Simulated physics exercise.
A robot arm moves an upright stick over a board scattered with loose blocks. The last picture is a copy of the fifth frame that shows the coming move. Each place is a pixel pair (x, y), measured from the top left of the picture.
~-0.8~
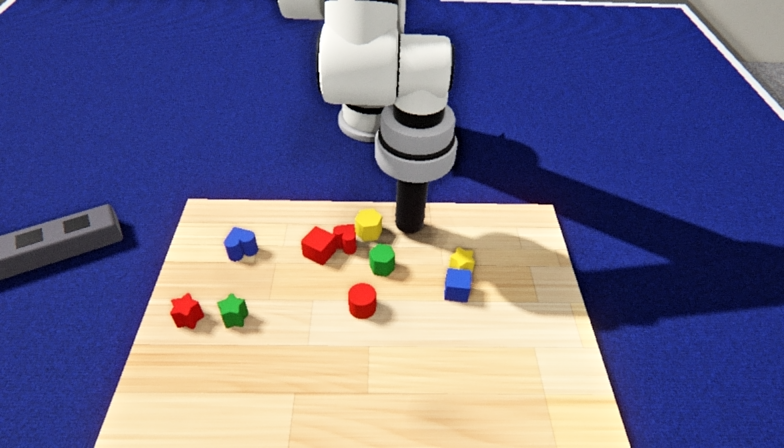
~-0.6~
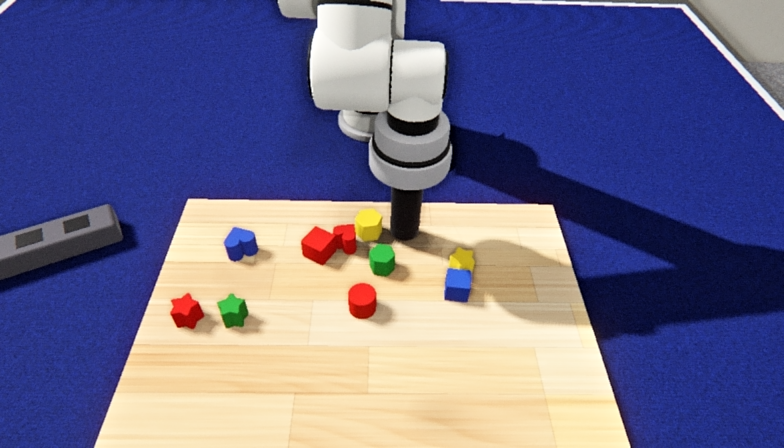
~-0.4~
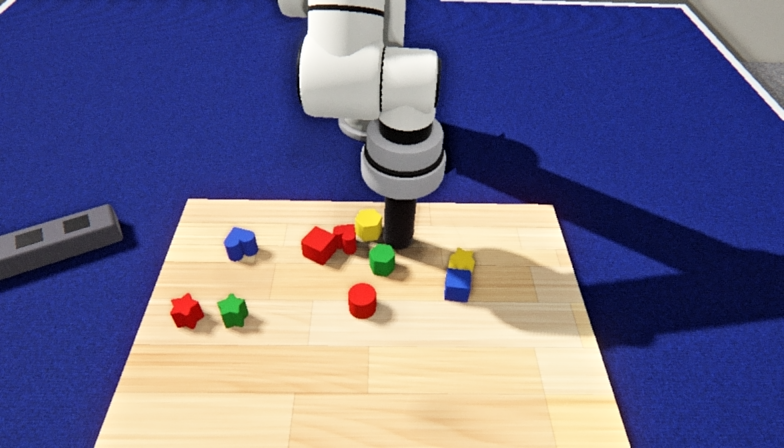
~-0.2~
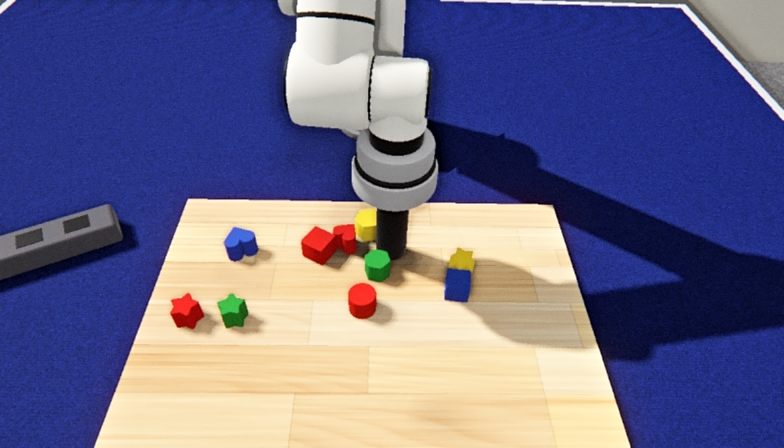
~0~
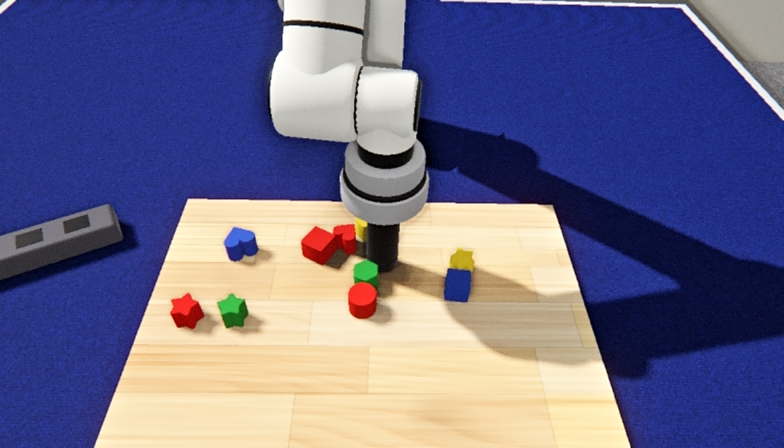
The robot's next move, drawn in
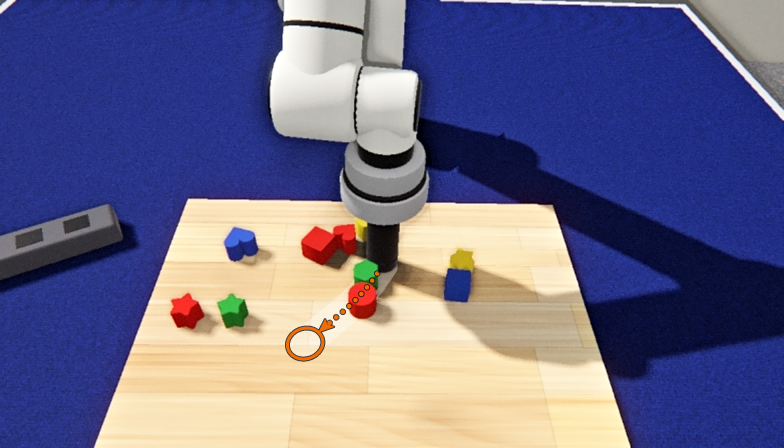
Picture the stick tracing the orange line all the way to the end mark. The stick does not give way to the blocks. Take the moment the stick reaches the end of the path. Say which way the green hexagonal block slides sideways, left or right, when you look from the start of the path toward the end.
The answer is right.
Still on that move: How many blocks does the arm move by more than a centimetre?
Two blocks, no more.
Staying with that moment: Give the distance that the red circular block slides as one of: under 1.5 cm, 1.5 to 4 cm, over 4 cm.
Answer: More than 4 cm.
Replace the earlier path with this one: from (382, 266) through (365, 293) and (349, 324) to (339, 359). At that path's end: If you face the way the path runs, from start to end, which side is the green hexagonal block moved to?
Picture yourself facing from the start of the path to its end: The green hexagonal block moves off to your right.
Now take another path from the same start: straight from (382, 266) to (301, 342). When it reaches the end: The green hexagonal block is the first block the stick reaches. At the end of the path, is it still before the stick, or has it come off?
The stick still has the green hexagonal block in front of it when the path ends.
Path on the board, from (382, 266) over (363, 292) and (336, 317) to (305, 343).
The first path, step by step. One third of the way, stick at (362, 289); red circular block at (354, 312); green hexagonal block at (337, 293), turned 25° clockwise.
Two thirds of the way, stick at (335, 313); red circular block at (348, 329); green hexagonal block at (306, 317), turned 40° clockwise.
At the end, stick at (304, 339); red heart-shaped block in place; red circular block at (346, 333); green hexagonal block at (271, 342), turned 50° clockwise.
